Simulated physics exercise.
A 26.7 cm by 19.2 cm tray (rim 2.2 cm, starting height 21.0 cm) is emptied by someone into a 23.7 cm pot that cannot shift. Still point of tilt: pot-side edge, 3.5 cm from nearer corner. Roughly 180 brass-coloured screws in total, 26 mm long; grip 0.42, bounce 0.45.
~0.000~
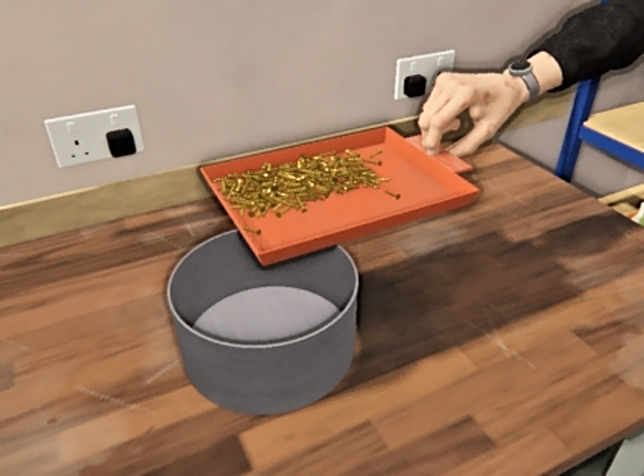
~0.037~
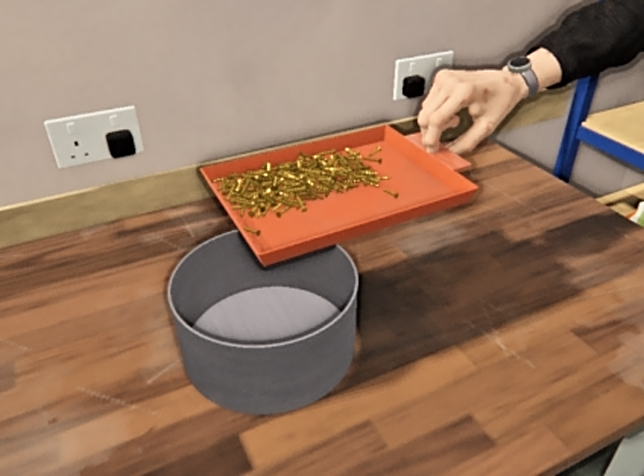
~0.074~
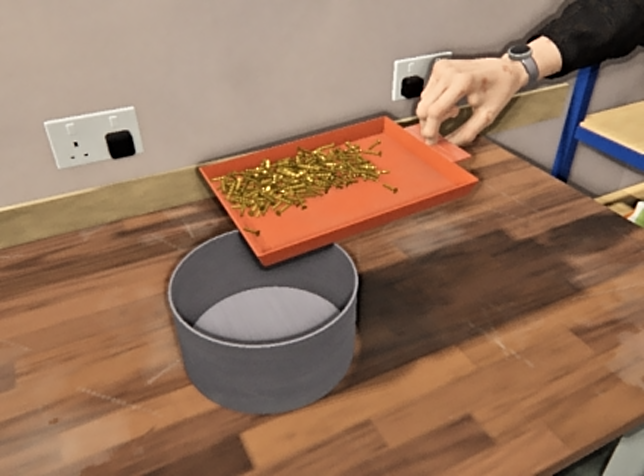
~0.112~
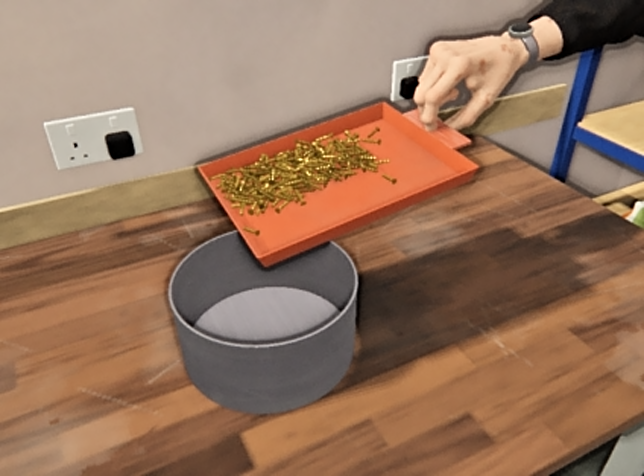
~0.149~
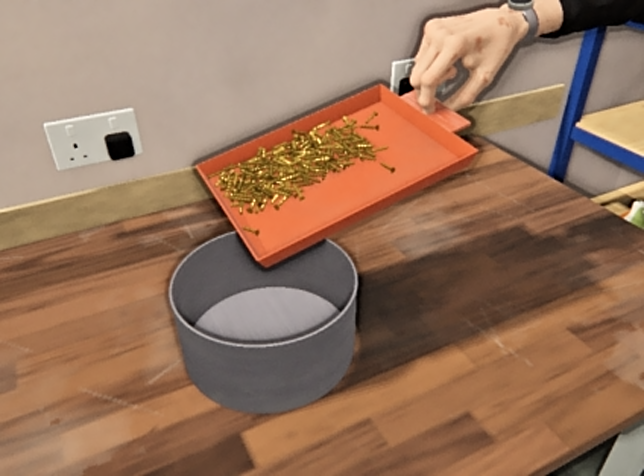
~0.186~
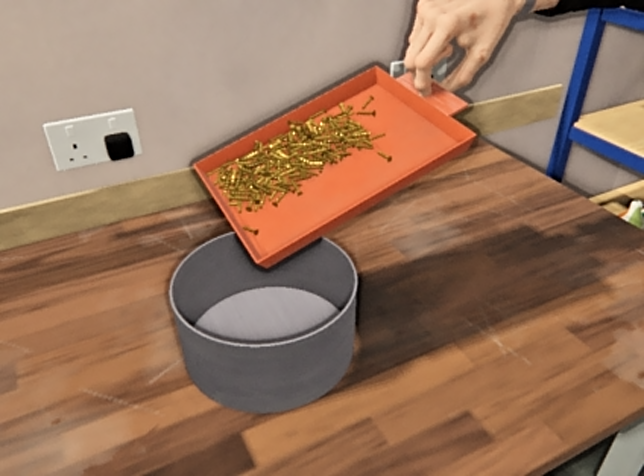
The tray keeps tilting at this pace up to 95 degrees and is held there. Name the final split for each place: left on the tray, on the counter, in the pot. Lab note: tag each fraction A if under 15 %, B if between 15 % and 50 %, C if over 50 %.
Left on the tray = A, counter = C, pot = B.
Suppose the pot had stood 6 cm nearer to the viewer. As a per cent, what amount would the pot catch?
Roughly 40 per cent.
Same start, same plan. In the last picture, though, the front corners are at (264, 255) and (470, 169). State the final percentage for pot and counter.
Pot 30 % / counter 70 %.
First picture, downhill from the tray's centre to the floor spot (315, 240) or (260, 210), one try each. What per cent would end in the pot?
10 and 55 %.
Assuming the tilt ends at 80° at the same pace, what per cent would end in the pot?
I'd put it at close to 30 per cent.
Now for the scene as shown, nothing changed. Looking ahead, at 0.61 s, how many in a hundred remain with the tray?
Some 65 per cent of the load.
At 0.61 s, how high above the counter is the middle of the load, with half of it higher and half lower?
Roughly 22 centimetres.
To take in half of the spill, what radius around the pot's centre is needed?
Some 22 centimetres.
Then, at 0.44 s, tilt 57 degrees; the tray holds 100 %, the pot 0 %.
After 0.61 s, tilt 83 degrees; the tray holds 65 %, the pot 0 %.
After 0.90 s, tilt 95 degrees; the tray holds 0 %, the pot 25 %.
At rest (1.8 s), tray 0 %, counter 75 %, pot 25 %.
